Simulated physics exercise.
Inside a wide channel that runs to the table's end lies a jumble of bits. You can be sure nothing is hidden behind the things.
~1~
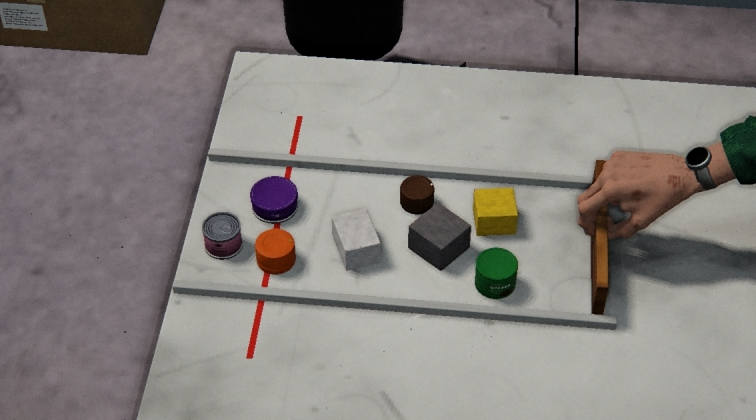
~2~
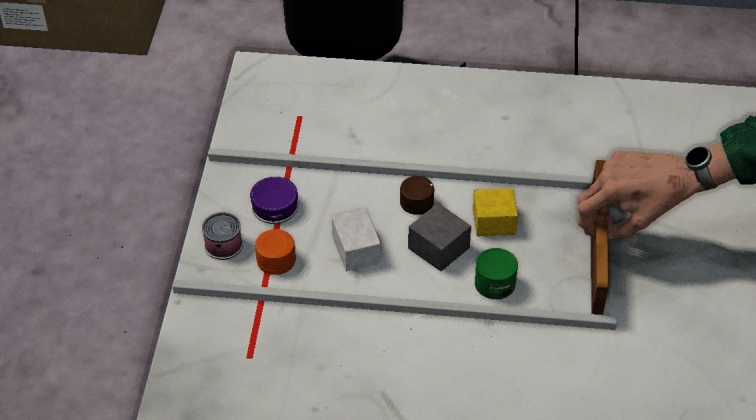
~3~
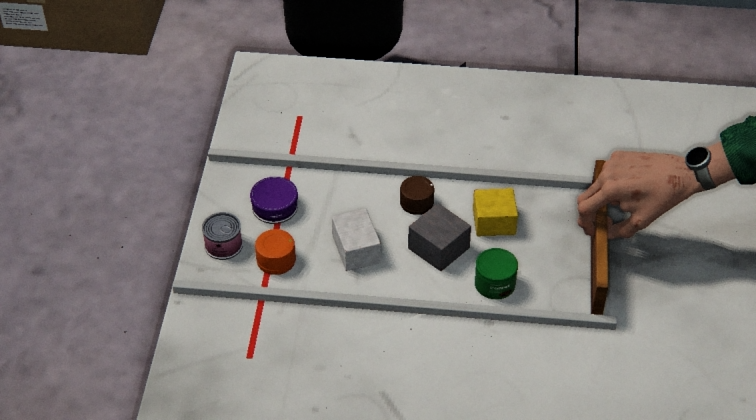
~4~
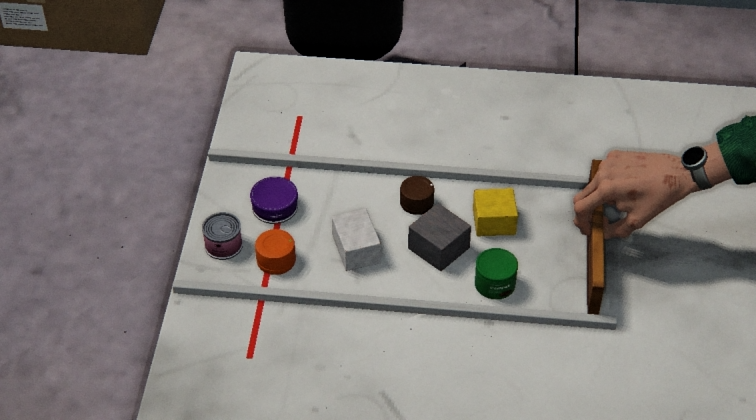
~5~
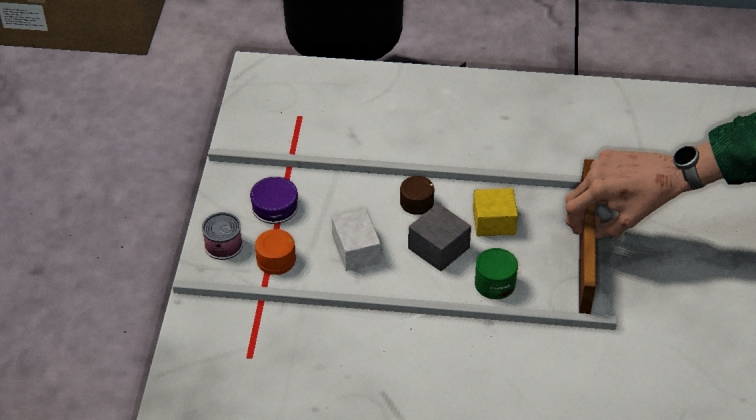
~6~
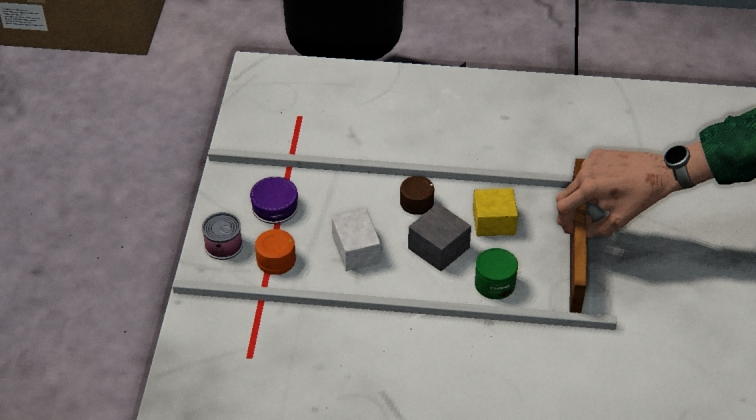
A hand holding an upright wooden board at the right end of a channel stays still at first, then slides it slightly left toward the scattered blocks and round pieces. The board does not touch them, and the yellow block, green piece and the others, including those by the red line, stay put.
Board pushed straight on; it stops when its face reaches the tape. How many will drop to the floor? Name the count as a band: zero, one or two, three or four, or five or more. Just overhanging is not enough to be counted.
The count falls in the one or two band.
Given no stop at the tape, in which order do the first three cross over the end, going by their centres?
In order: The pink tin, then the orange lid, then the purple pot.
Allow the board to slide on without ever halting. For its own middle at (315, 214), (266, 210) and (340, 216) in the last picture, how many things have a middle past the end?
Past-the-end tally - position 1: 0, position 2: 2, position 3: 0.
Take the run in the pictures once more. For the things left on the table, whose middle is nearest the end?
The one is the orange lid.
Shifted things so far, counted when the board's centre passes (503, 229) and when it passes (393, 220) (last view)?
I make it 2 at the first spot and 5 at the other.
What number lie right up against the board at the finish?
Contact count: 3.
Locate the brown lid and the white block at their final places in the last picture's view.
The brown lid finishes at (233, 168); the white block finishes at (210, 236).
Soon after, none off yet; pink tin at rest near (223, 236); purple pot at rest near (274, 200); orange lid at rest near (276, 252).
In the end, the number that fall off is one or two; gone, pink tin.
